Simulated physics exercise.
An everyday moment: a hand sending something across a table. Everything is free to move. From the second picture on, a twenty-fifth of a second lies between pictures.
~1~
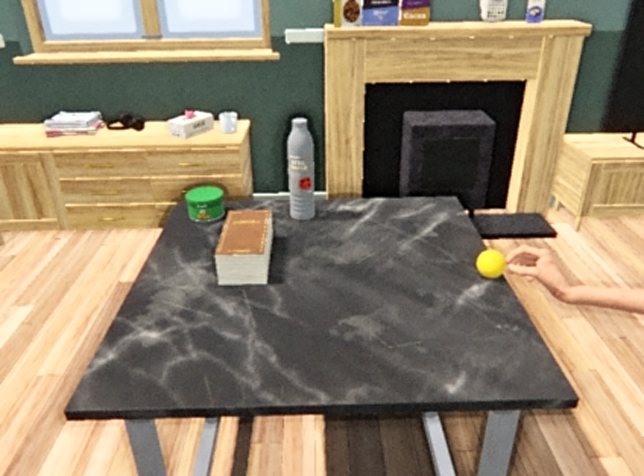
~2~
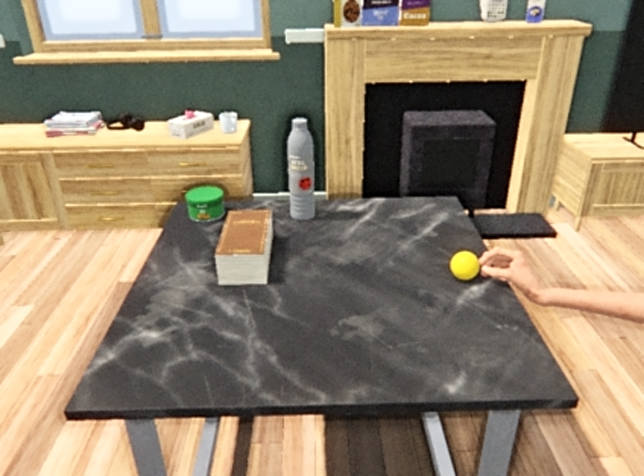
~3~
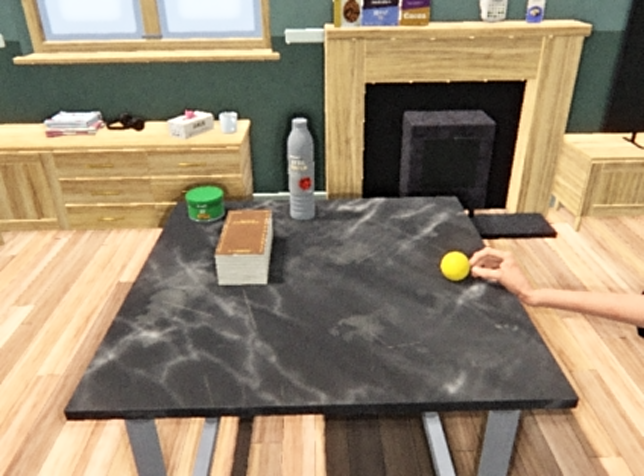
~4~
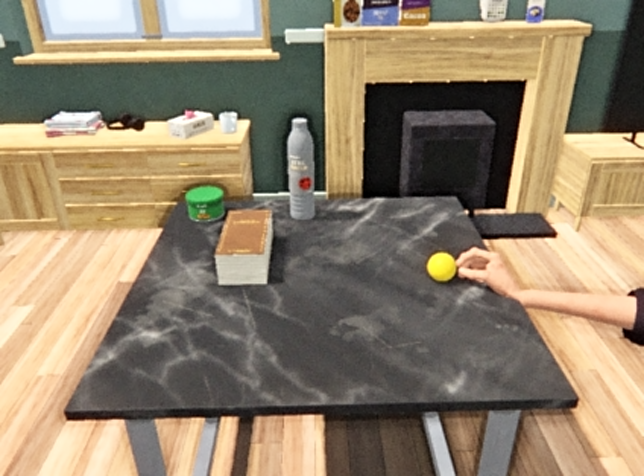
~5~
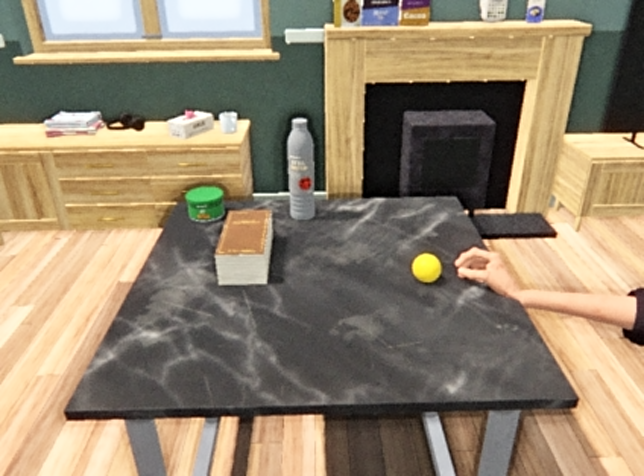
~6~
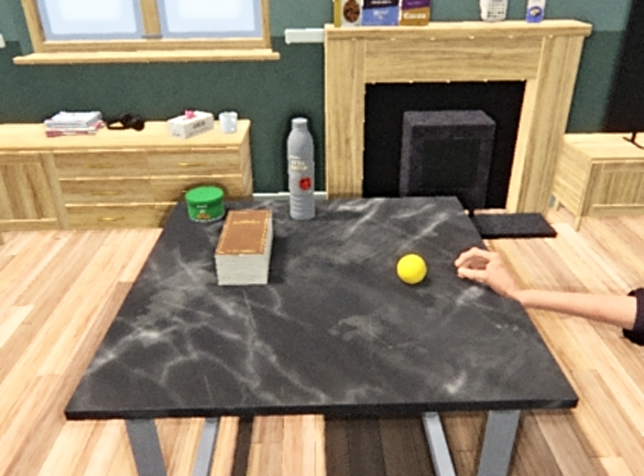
A yellow lemon moves a short way left across a dark marble-patterned table, pushed by a hand from the right, then rolls slowly on as the hand stays behind; a book, a green tin and a gray bottle stay still.
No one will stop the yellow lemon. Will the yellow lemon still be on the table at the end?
The yellow lemon falls off the table.
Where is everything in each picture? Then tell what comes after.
In the first frame, under the hand; yellow lemon (492, 264).
In the second frame, under the hand; yellow lemon (465, 266).
In the third frame, under the hand; yellow lemon (456, 267).
In the fourth frame, yellow lemon (442, 267).
In the fifth frame, yellow lemon (427, 268) rolled a little.
In the sixth frame, yellow lemon (412, 269) rolled about its own width.
Then, 0.50 s after the last picture, yellow lemon rolled well along near (245, 289).
Then, 1.30 s after the last picture, yellow lemon now off the table.
By the end, off the table, yellow lemon.
